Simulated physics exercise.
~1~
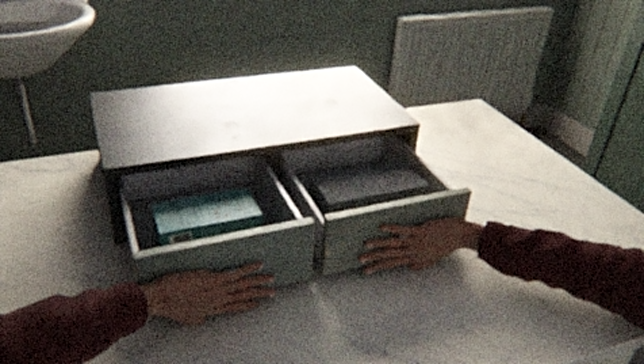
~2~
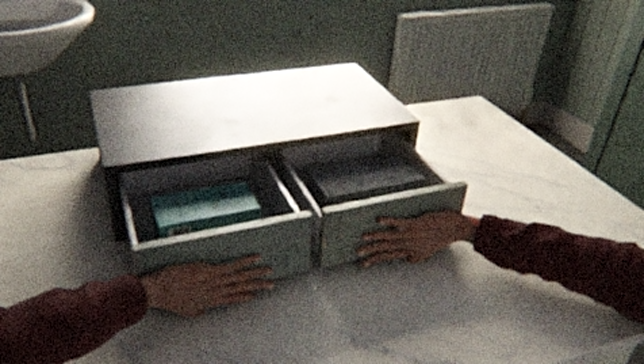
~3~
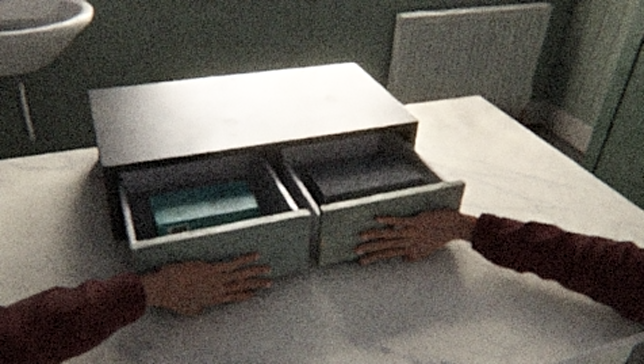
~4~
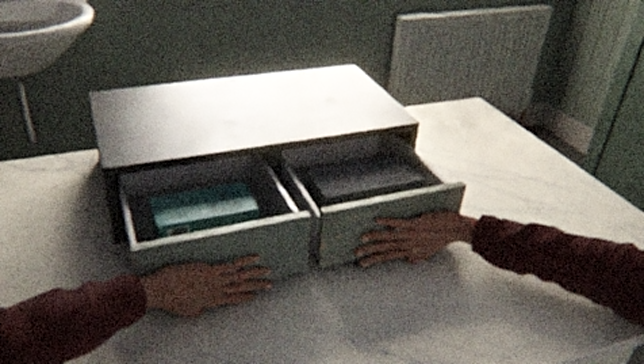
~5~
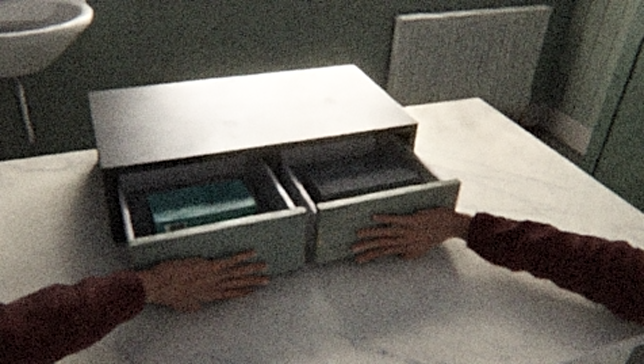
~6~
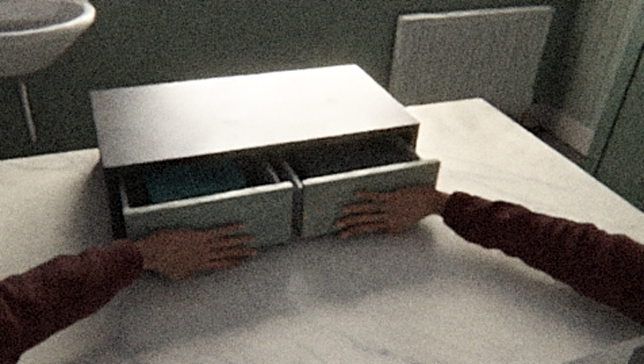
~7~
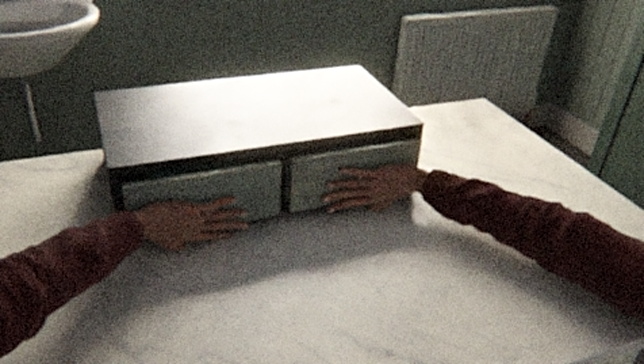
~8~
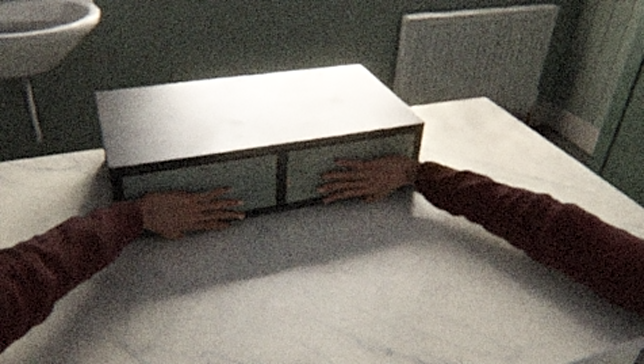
Two hands pushing in a pair of open drawers holding a turquoise carton and a dark block, until both shut fully.
